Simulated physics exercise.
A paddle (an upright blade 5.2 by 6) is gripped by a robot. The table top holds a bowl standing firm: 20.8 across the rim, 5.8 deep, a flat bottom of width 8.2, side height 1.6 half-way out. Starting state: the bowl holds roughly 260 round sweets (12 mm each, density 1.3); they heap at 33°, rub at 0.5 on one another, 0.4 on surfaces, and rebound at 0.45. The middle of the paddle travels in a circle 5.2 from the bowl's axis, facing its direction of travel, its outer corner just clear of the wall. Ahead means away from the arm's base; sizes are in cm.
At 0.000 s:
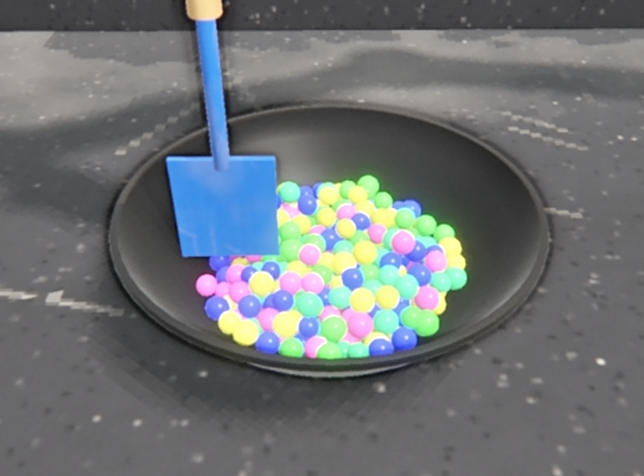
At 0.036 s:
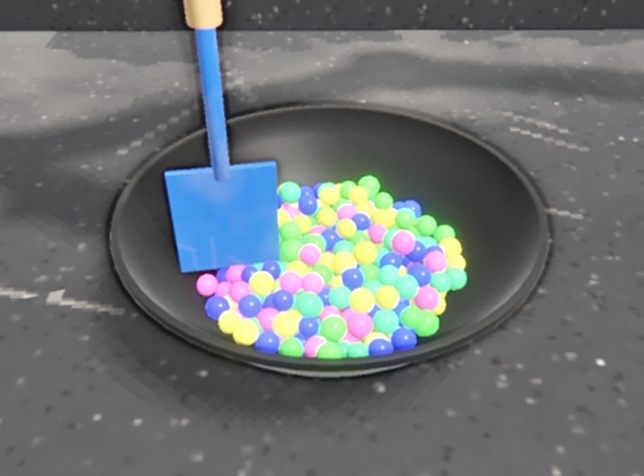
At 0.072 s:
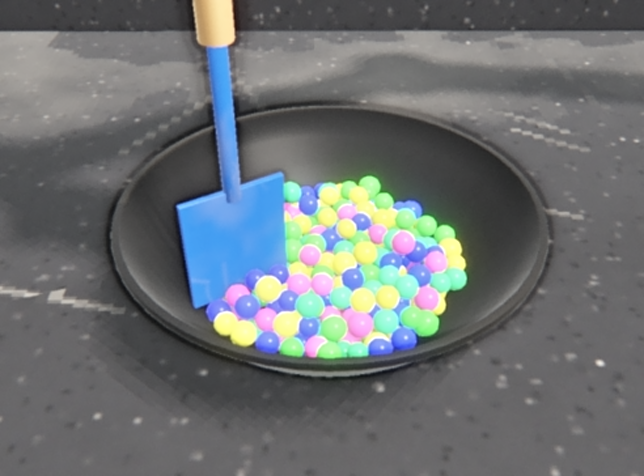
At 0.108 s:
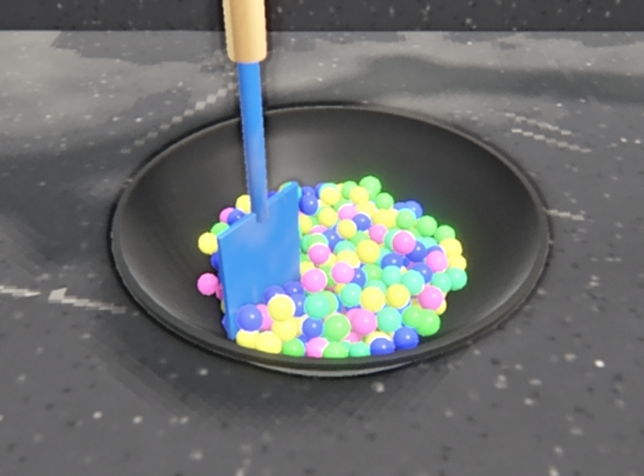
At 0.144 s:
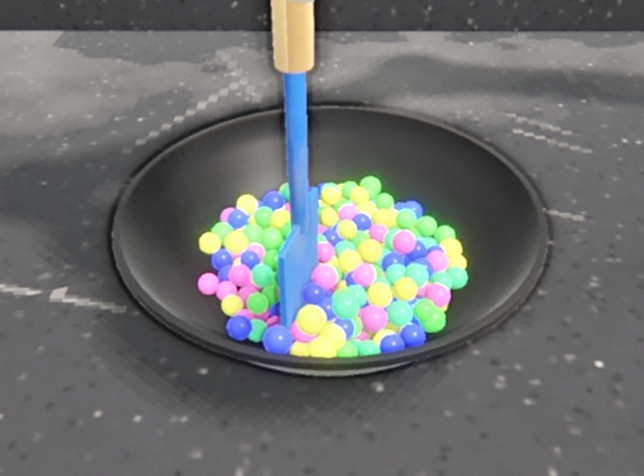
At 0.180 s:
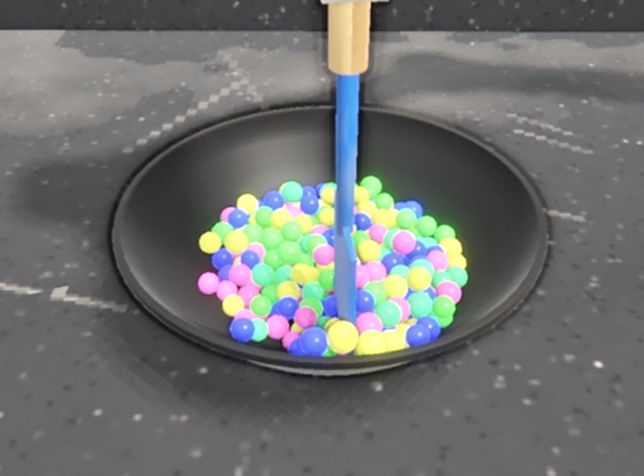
A black bowl of colourful balls sat still while a blue paddle with a wooden handle moved from its left side towards the front and right, turning edge-on and pushing through the balls.
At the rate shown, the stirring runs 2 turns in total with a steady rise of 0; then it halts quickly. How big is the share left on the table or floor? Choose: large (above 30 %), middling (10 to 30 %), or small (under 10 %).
Middling.
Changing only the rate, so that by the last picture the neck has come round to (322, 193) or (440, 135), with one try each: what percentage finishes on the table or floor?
About 10 per cent, then about 45 per cent.
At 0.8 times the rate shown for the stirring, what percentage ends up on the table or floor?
That gives about 10 percent.
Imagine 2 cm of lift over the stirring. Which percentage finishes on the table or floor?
Some 5 per cent.
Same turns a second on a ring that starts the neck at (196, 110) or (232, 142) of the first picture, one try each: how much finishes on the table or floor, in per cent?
I'd put it at around 5 and 20 percent.
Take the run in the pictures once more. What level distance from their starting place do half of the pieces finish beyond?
Something near 9 cm, measured level.
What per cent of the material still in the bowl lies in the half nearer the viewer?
I'd say around 60 per cent.
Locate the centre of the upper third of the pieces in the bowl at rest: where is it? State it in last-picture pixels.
Around (279, 287).
After 0.58 s, 342° round, highest piece 8 above the table; 239 in the bowl, 18 on the table or floor.
After 0.98 s, 226° round, highest piece 7 above the table; 206 in the bowl, 48 on the table or floor, 3 in flight or on the tool.
After 1.38 s, 0° round, highest piece 5 above the table; 199 in the bowl, 58 on the table or floor.
After 2.08 s, 0° round, highest piece 5 above the table; 199 in the bowl, 58 on the table or floor.
At rest, 199 in the bowl, 58 on the table or floor. That is 23 % on the table or floor.
